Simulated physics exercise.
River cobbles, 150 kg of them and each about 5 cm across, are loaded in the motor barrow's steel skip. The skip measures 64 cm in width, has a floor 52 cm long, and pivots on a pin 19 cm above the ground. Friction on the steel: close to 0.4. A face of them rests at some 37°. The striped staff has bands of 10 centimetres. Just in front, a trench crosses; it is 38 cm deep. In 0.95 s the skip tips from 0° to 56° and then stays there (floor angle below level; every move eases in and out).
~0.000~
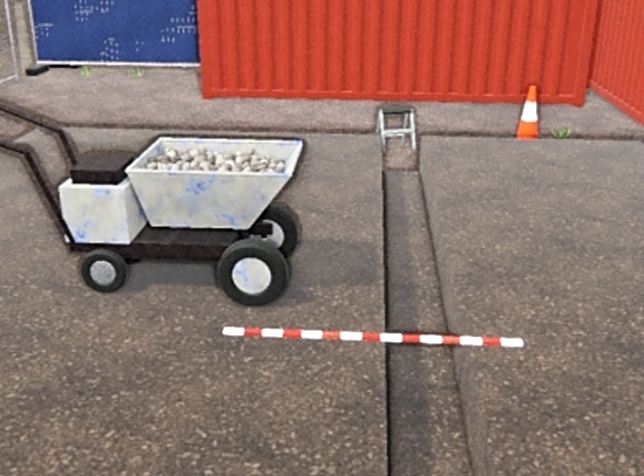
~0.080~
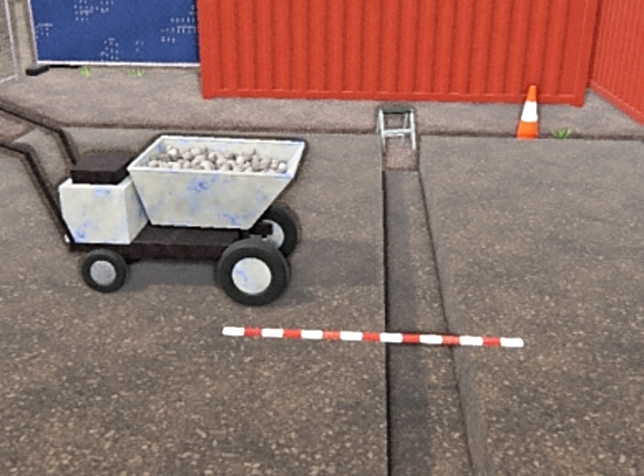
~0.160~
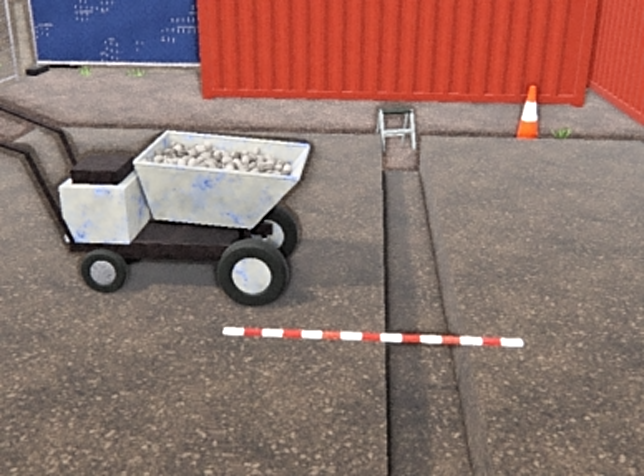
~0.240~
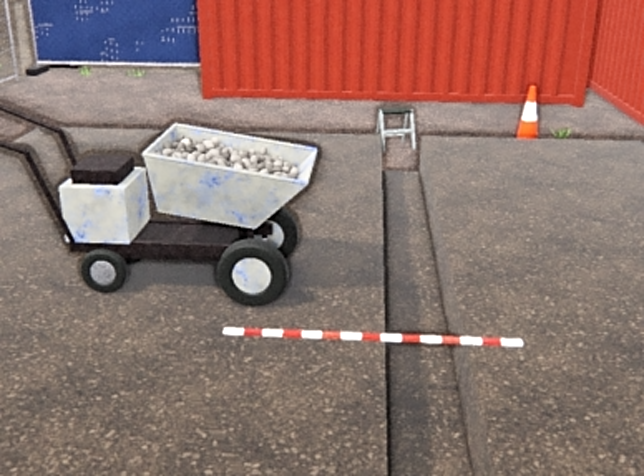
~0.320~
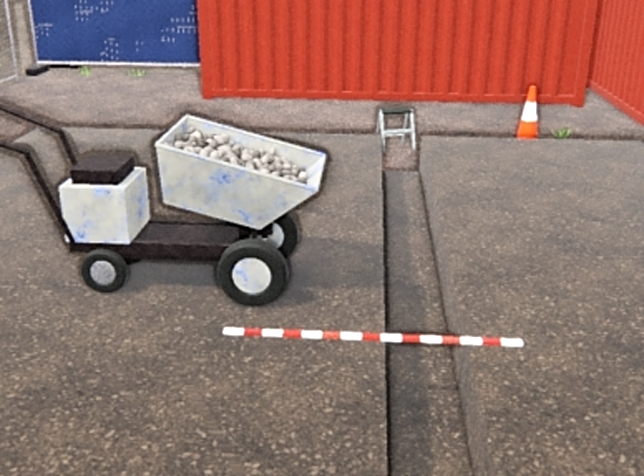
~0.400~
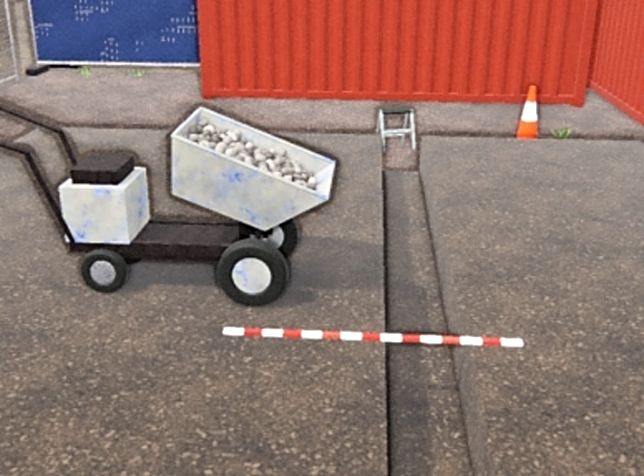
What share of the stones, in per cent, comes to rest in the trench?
About 48 per cent of the stones finish in the trench.
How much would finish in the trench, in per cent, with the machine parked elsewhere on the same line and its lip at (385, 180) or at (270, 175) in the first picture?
15 % and 35 %.
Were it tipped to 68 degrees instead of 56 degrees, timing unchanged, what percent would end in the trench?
Around 95 per cent would finish in the trench.
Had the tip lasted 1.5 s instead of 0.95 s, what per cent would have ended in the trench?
Near 40 per cent.
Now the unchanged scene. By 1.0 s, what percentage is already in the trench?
5 per cent or so by then.
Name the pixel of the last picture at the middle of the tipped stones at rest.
At about pixel (418, 337) in the last view.
After 0.7 s the floor is at 47°; 100 % in the skip; the foremost stones are at (343, 216).
After 1.0 s the floor is at 56°; 89 % in the skip, 4 % short of the trench, 6 % in the trench; the foremost stones are at (412, 288).
After 1.4 s the floor is at 56°; 64 % in the skip, 5 % short of the trench, 30 % in the trench; the foremost stones are at (450, 335).
After 3.3 s the floor is at 56°; 47 % in the skip, 5 % short of the trench, 48 % in the trench; the foremost stones are at (449, 329).
